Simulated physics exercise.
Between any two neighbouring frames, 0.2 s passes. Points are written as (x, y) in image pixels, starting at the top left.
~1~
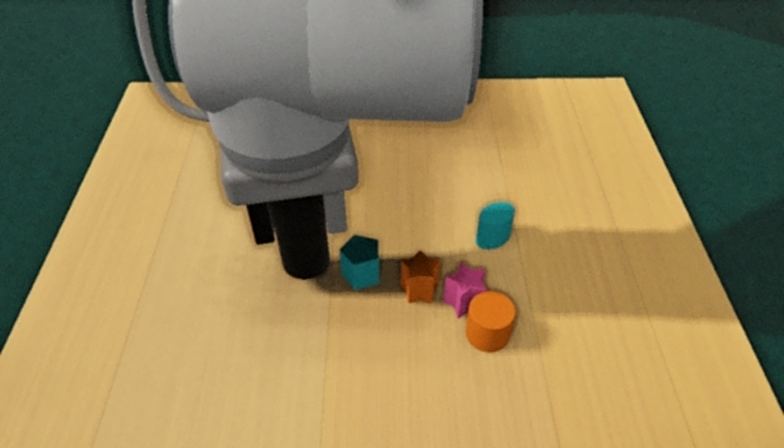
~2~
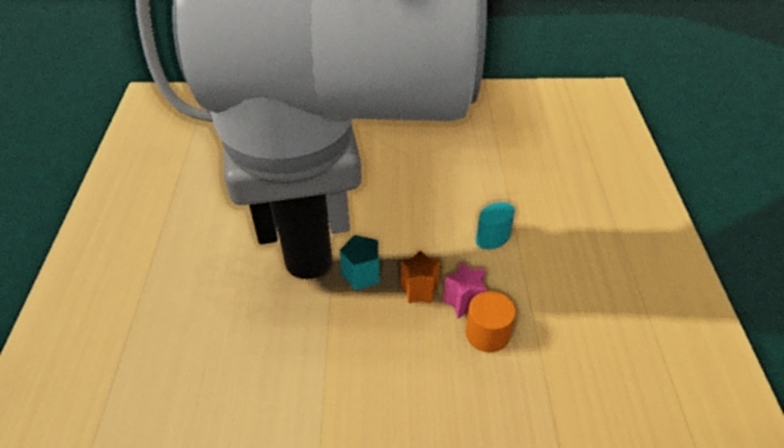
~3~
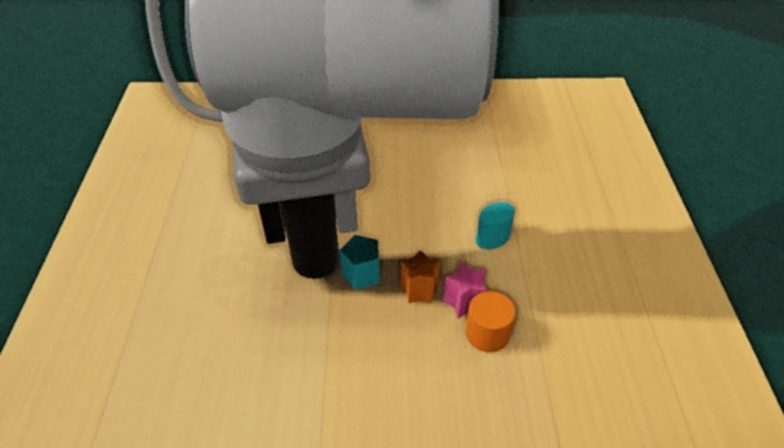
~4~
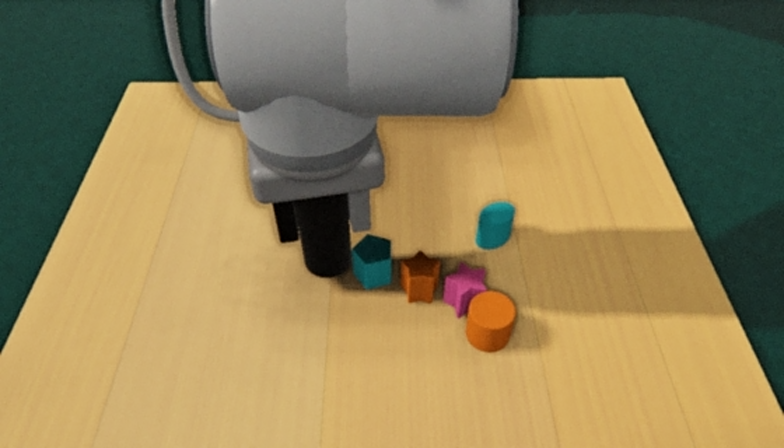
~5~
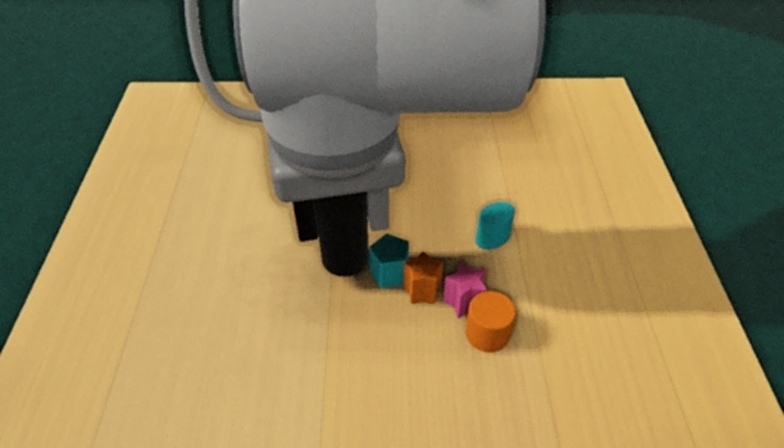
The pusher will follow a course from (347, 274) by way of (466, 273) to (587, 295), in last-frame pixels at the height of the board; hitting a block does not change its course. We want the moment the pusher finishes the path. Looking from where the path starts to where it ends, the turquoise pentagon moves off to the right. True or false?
That is false.
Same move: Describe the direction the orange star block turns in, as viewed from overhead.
From overhead, the rotation is clockwise.
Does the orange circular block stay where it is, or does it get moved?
Somewhere new.
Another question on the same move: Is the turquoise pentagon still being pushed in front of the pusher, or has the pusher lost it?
Answer: Slipped away.
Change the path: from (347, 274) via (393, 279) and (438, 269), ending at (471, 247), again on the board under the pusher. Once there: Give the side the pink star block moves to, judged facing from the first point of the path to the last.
Goes right.
On the path given first. One third of the way, pusher at (428, 257); turquoise pentagon at (467, 237); orange star block at (454, 272), turned 70° clockwise; pink star block at (481, 289), turned 15° anticlockwise; orange circular block at (502, 318).
Two thirds of the way, pusher at (512, 263); turquoise pentagon at (542, 230), turned 30° anticlockwise; orange star block at (516, 284), turned 115° clockwise; pink star block at (526, 312), turned 30° clockwise; orange circular block at (521, 345); turquoise oval at (515, 204), turned 50° anticlockwise.
At the end, pusher at (593, 280); turquoise pentagon at (550, 227), turned 40° anticlockwise; orange star block at (528, 285), turned 140° clockwise; pink star block at (530, 315), turned 35° clockwise; orange circular block at (521, 347); turquoise oval at (515, 204), turned 50° anticlockwise.
